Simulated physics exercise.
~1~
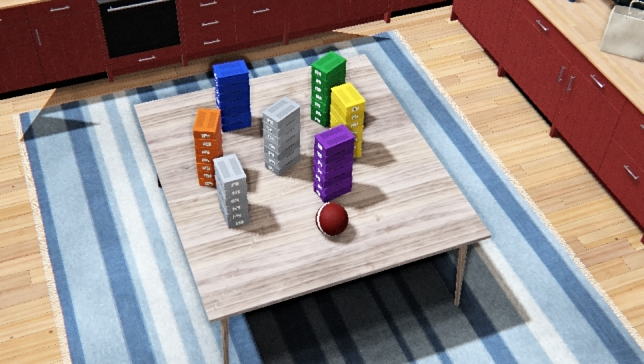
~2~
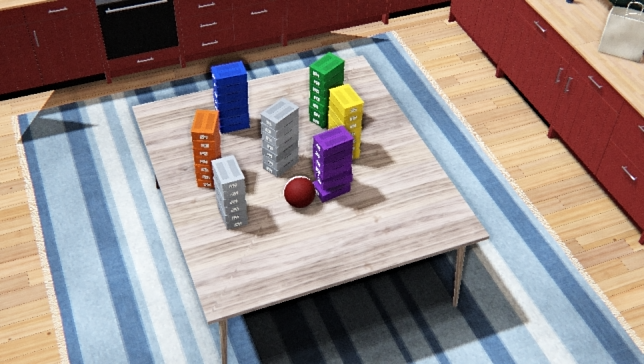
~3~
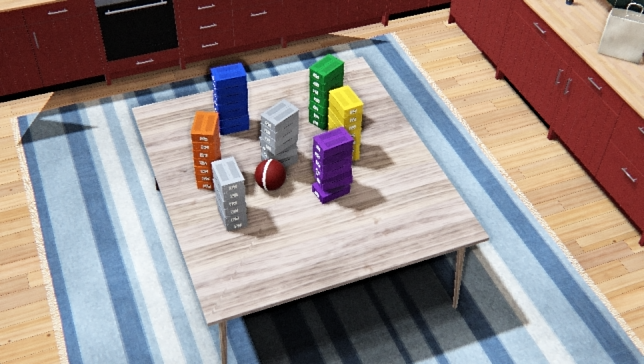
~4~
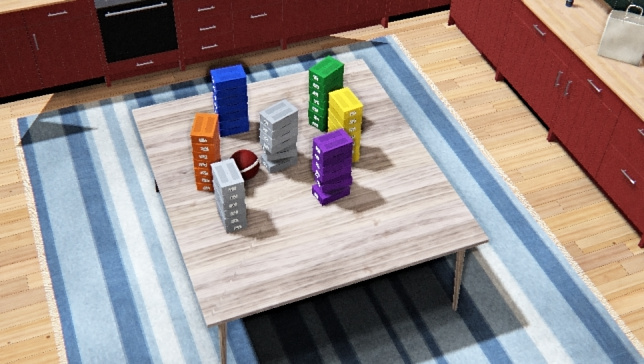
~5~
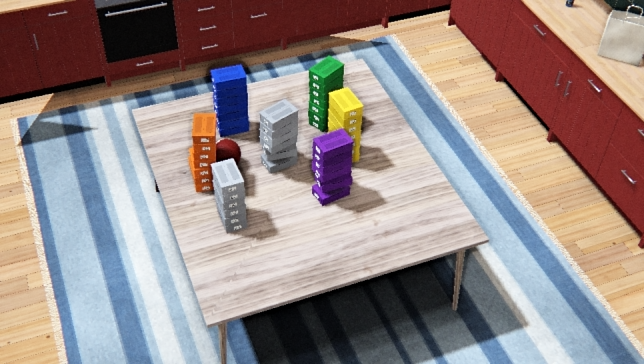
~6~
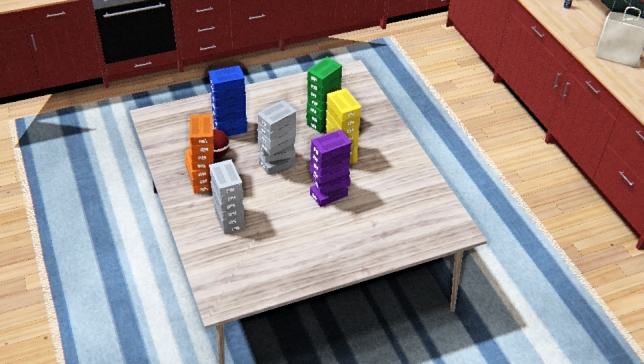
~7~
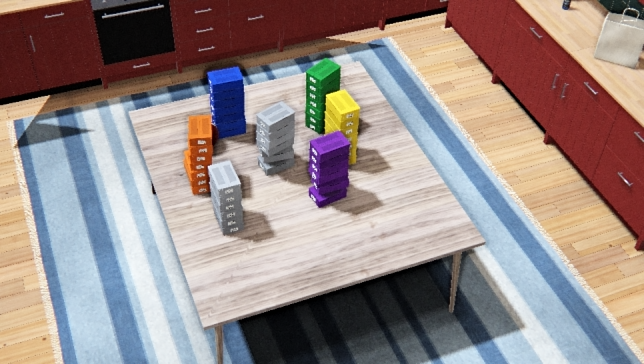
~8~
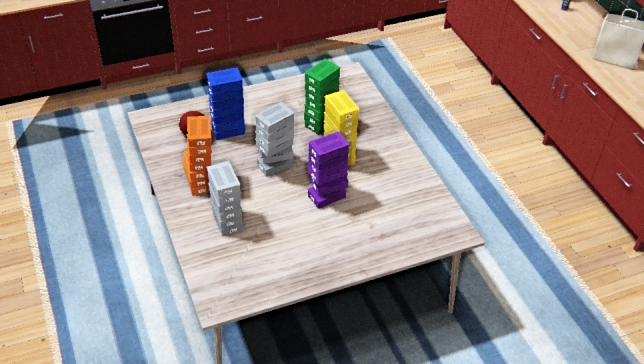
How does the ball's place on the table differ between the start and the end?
At the start the ball is in front of the purple tower, near the front of the table. By the end it is at the far left, just behind the orange tower.
